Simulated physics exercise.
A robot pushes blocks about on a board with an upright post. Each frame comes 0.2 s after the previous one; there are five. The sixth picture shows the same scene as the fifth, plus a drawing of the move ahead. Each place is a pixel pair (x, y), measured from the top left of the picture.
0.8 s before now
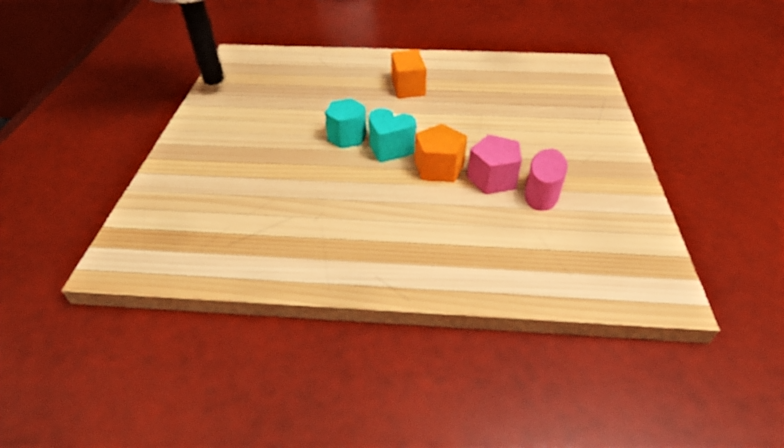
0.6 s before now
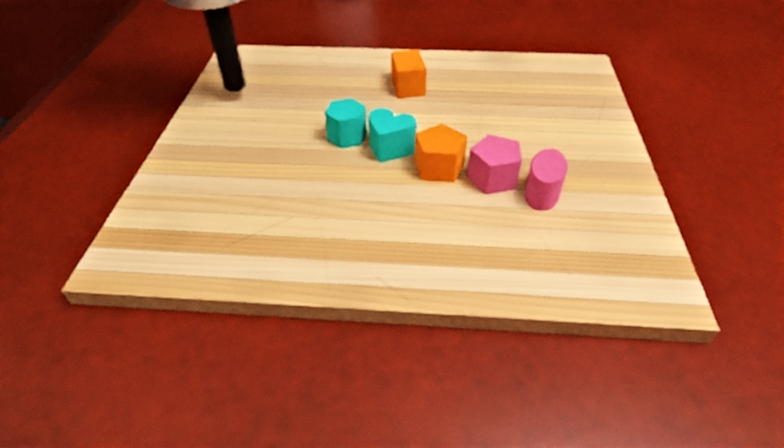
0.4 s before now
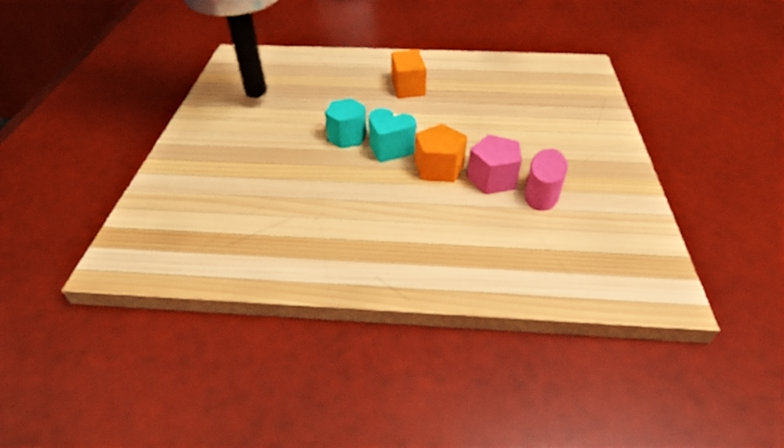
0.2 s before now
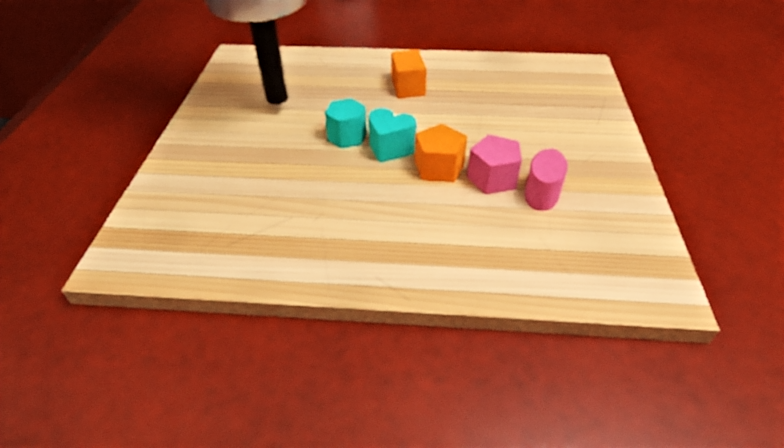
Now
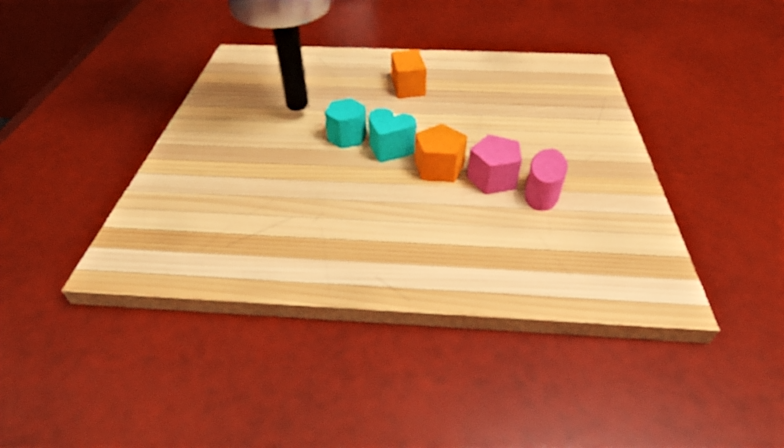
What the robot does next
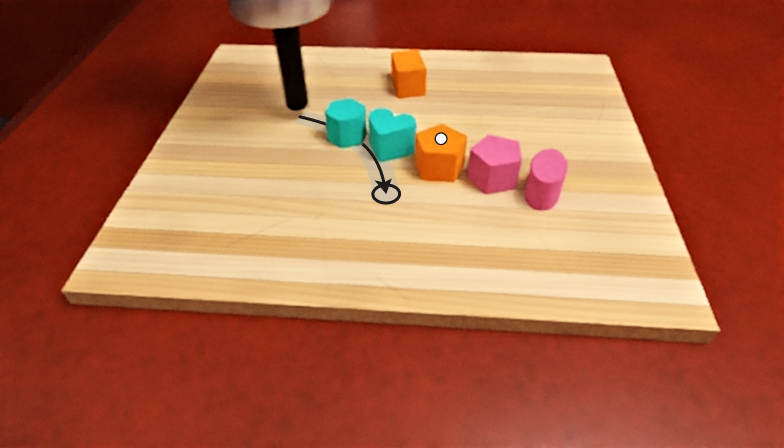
A pale striped wooden board lies on a red surface, seen from above at an angle by a camera that stays still. A turquoise hexagonal block, a turquoise heart, an orange pentagon, a pink pentagon and a rounded pink block form a slanting row, with another orange block behind them. From the upper left, a robot's black post glides steadily right and slightly nearer, closing on the turquoise hexagonal block while every block stays still.
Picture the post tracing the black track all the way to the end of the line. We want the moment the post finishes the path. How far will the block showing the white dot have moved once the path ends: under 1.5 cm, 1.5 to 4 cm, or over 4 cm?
It travels between 1.5 and 4 cm.
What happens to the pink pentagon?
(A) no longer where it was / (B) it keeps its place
A - no longer where it was.
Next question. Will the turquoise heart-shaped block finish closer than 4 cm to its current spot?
No, I don't think so.
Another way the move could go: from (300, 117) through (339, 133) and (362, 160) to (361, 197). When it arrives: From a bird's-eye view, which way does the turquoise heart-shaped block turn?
The turquoise heart-shaped block rotates clockwise.
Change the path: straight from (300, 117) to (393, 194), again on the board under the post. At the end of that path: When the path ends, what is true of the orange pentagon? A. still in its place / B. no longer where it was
The answer is A.
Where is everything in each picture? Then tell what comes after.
Lower end of the post (214, 81), tops of blocks, turquoise hexagonal block (345, 108), turquoise heart-shaped block (390, 120), orange pentagon (441, 139), pink pentagon (498, 149), in the first picture.
Post (236, 87), blocks as before, in the second picture.
Post (257, 94), blocks as before, in the third picture.
Post (277, 100), blocks as before, in the fourth picture.
Post (298, 106), turquoise hexagonal block (345, 108), turquoise heart-shaped block (390, 120), orange pentagon (441, 139), pink pentagon (498, 149), in the fifth picture.
The drawn path runs from (300, 117) over (343, 131) and (374, 157) to (386, 194); the dot is on the orange pentagon.
On the path given first. One third of the way, post (343, 121); turquoise hexagonal block (365, 116); turquoise heart-shaped block (405, 124); orange pentagon (447, 141).
Two thirds of the way, post (374, 147); turquoise hexagonal block (405, 127), turned 80° anticlockwise; turquoise heart-shaped block (444, 124), turned 15° clockwise; orange pentagon (464, 151); pink pentagon (514, 154), turned 15° anticlockwise.
At the end, post (386, 183); turquoise hexagonal block (409, 130), turned 90° anticlockwise; turquoise heart-shaped block (447, 124); orange pentagon (464, 151); pink pentagon (514, 154), turned 15° anticlockwise.
